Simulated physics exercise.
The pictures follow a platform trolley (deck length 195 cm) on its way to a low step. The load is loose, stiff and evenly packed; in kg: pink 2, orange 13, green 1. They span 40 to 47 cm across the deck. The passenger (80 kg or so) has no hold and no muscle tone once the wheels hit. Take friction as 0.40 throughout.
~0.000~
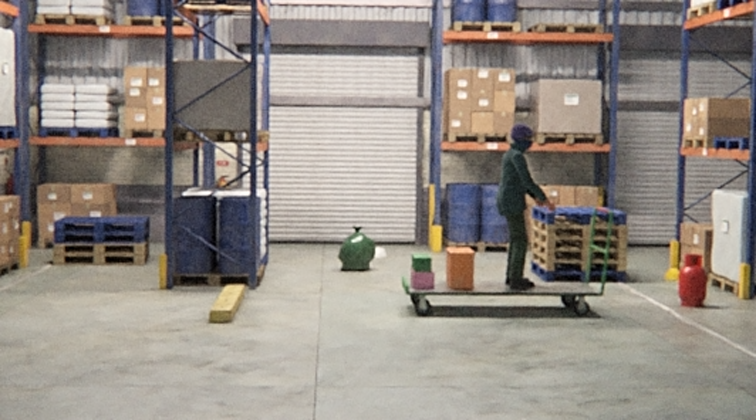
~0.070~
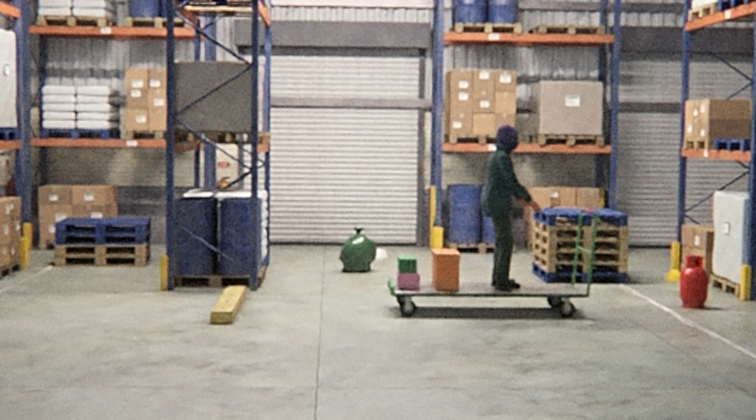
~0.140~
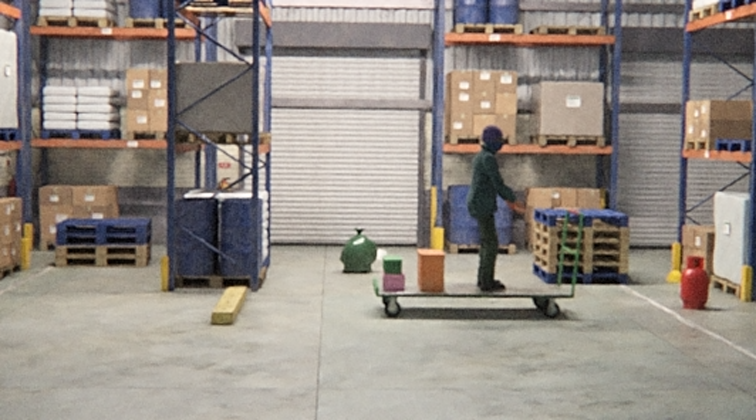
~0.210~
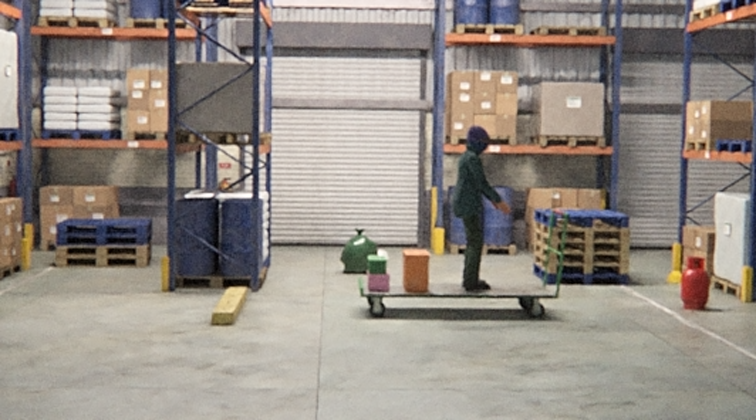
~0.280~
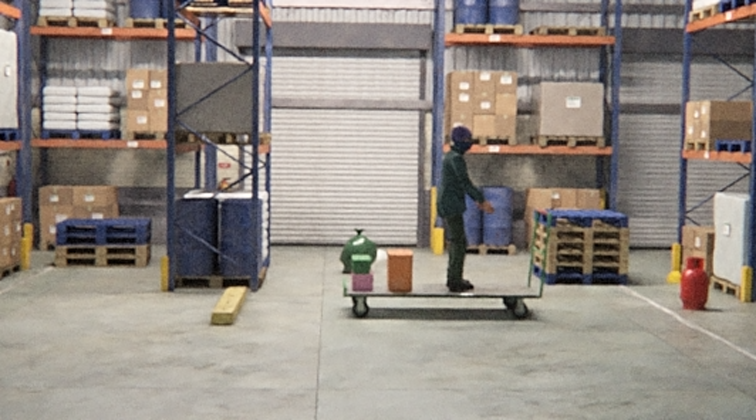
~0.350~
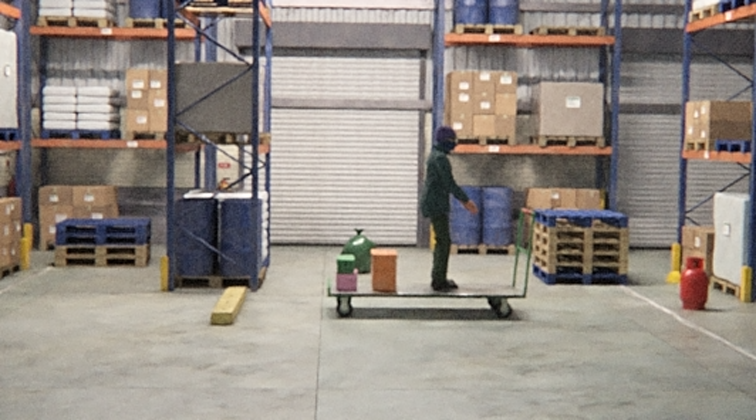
In a warehouse with tall racks and a roller door, a platform trolley carrying a standing figure in dark green and several colourful boxes rolls steadily left, passing in front of stacked pallets while the figure's forearms extend forward.
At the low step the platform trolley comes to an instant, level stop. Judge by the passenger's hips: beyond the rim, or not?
At this pace the passenger's hips go over the front rim.
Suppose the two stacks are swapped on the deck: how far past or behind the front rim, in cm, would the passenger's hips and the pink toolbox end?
Then hips 50 past, pink 10 behind.
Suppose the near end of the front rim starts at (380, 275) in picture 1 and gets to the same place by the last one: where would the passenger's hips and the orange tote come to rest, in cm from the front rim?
In that case hips 50 behind, orange 40 behind.
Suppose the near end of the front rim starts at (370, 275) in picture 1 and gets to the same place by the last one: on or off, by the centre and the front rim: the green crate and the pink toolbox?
In that case green off, pink on.
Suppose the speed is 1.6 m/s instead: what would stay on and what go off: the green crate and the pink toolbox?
Then green off, pink on.
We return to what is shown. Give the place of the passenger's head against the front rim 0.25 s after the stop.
Some 70 cm behind it.
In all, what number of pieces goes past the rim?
1 of them.
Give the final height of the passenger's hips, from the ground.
Some 20 cm up.
After 0.78 s the deck stops.
After 1.03 s the passenger's hips are 47 cm behind the rim, near (277, 221) in the last picture's view.
After 1.33 s the passenger's hips are 14 cm behind the rim, near (245, 246) in the last picture's view.
After 1.78 s the passenger's hips are 17 cm past the rim, near (215, 285) in the last picture's view.
Final state at 4.5 s, past the rim, green crate and the passenger's hips; behind it, pink toolbox and orange tote.
